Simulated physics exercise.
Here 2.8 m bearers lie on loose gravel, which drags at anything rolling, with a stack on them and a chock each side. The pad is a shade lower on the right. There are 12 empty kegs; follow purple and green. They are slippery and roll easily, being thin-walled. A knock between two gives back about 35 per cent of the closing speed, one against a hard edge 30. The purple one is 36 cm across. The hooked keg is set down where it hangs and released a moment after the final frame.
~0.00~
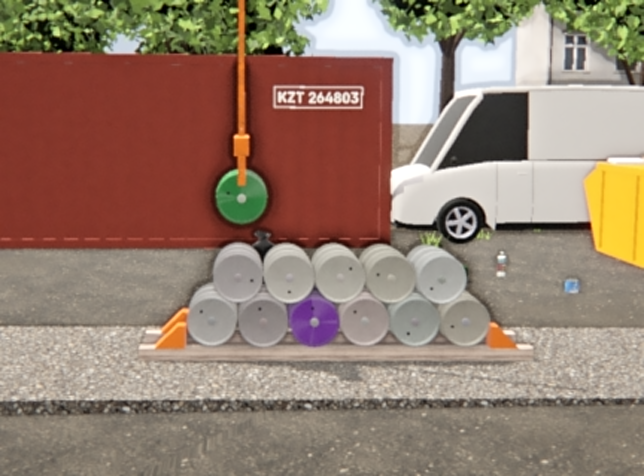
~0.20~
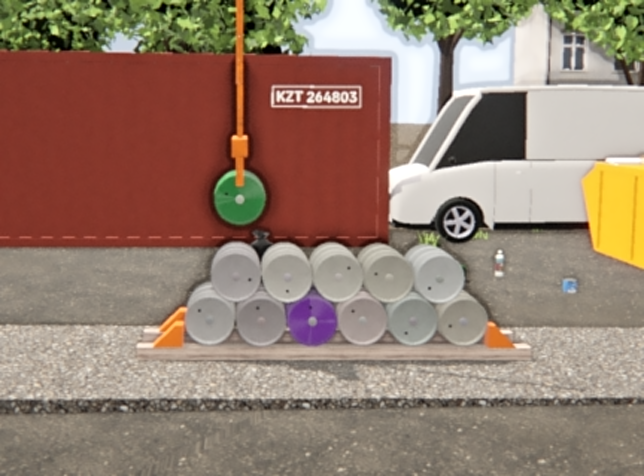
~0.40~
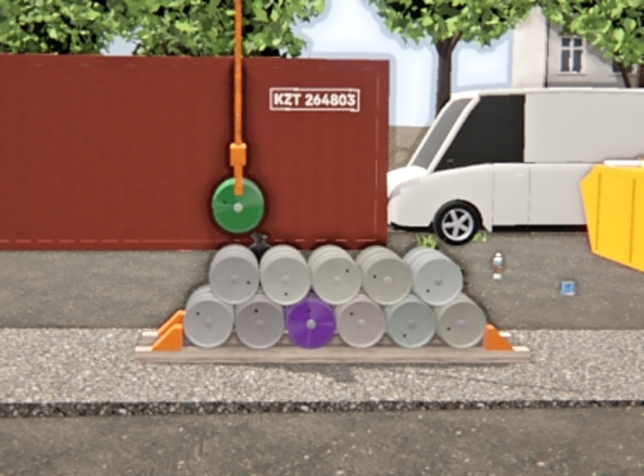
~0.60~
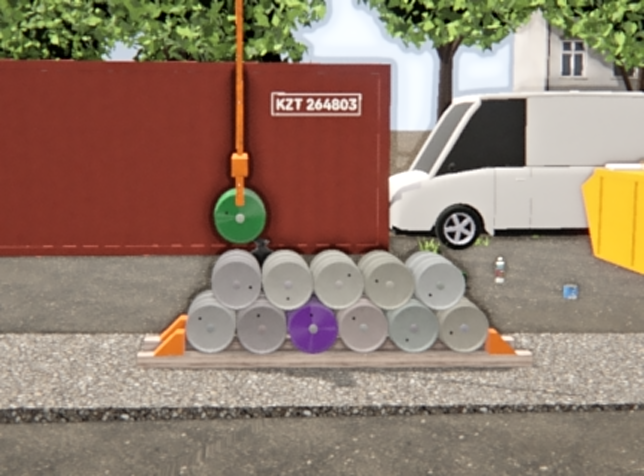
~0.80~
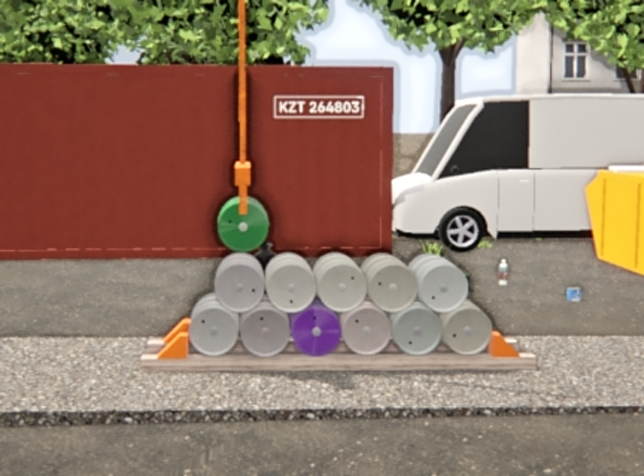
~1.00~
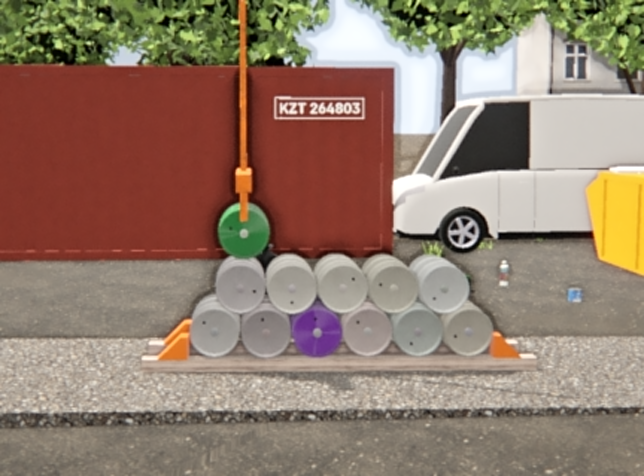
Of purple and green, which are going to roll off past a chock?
Purple is held in, green is held in.
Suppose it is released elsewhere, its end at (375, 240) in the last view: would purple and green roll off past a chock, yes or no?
Then purple no, green no.
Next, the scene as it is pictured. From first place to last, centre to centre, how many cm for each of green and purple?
About: Green 30, purple 0.
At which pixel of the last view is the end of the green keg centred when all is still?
Near (267, 246).
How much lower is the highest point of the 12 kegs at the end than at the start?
About 25 cm.
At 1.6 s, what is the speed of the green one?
Near 0.4 m/s.
Then, 1.6 s in, purple is on the bearers, 90 cm inside the left chock; green is up on others, 45 cm inside the left chock, rolling right; 0 past a chock so far.
Then, 2.2 s in, green is up on others, 55 cm inside the left chock, rolling left; still the same for purple; 0 past a chock so far.
In the end (3.0 s), purple is on the bearers, 90 cm inside the left chock; green is up on others, 55 cm inside the left chock; 0 past a chock so far.
